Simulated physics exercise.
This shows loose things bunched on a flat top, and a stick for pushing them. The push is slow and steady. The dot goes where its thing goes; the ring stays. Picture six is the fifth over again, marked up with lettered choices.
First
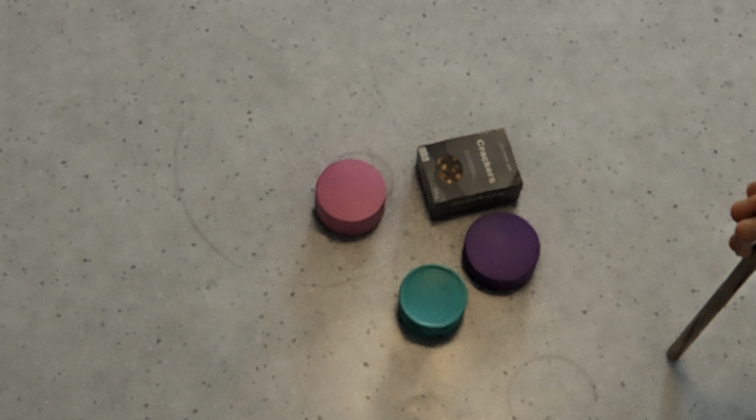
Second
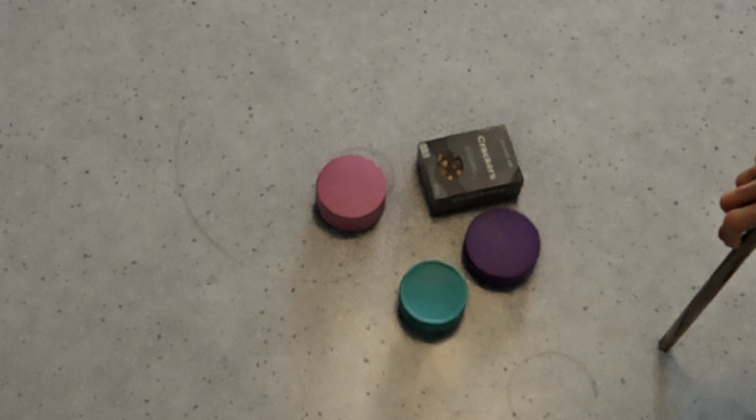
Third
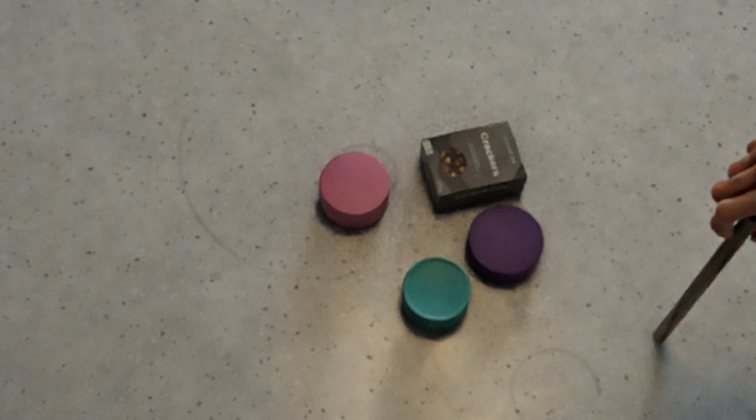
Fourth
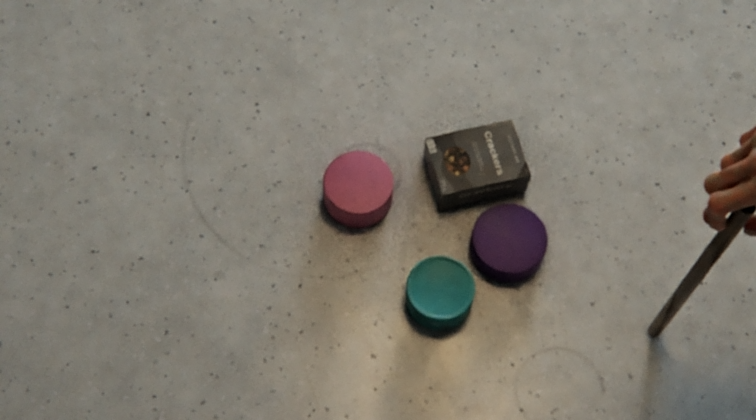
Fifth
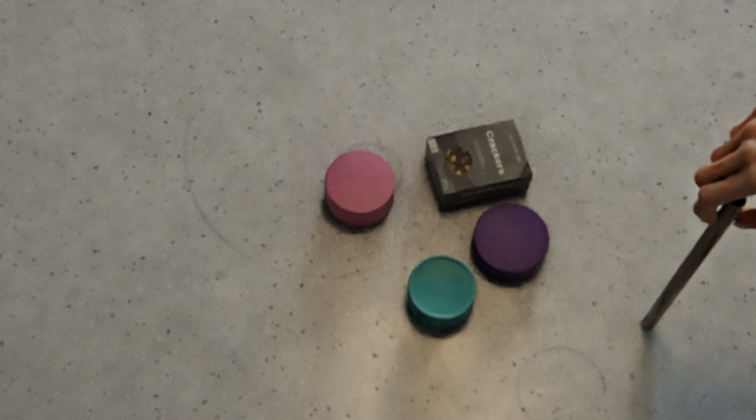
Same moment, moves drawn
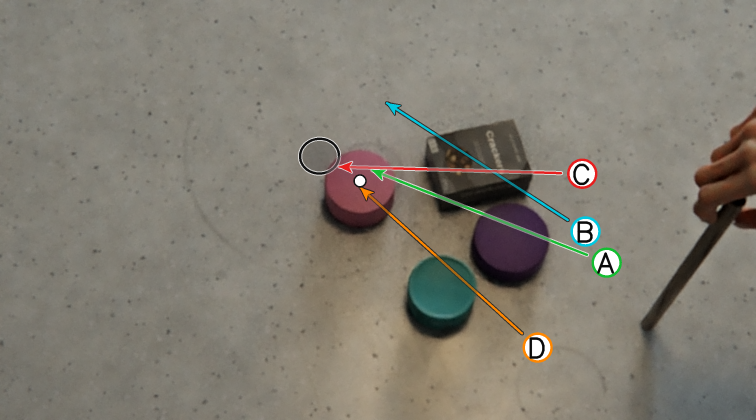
On a speckled grey surface, a pink tin, a dark grey crackers box, a purple tin and a turquoise tub sit bunched together. From the right, a hand holding a stick edges slowly leftward, its tip still short of the group, while the objects stay in the same arrangement.
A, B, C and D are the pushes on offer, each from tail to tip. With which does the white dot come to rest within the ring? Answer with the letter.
Push along D.
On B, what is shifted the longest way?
It is the grey box.
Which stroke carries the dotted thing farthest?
Stroke C.
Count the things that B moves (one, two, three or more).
One.
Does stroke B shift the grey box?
Yes.
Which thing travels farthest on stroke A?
The purple tin.
On the copy, A from (587, 255) to (372, 170); B from (568, 220) to (387, 103); C from (561, 173) to (339, 167); D from (522, 333) to (361, 188); the ring at (320, 156); the white dot at (360, 181).
On D. First, foot of the stick (462, 279); pink tin (360, 188); turquoise tub (427, 291).
Then, foot of the stick (404, 227); pink tin (360, 188); turquoise tub (425, 291).
Finally, foot of the stick (361, 188); pink tin (323, 165); turquoise tub (425, 291); the dot on the pink tin is in the ring.
By contrast, A leaves the dotted thing at (345, 191); B leaves the dotted thing at (360, 188); C leaves the dotted thing at (219, 220).
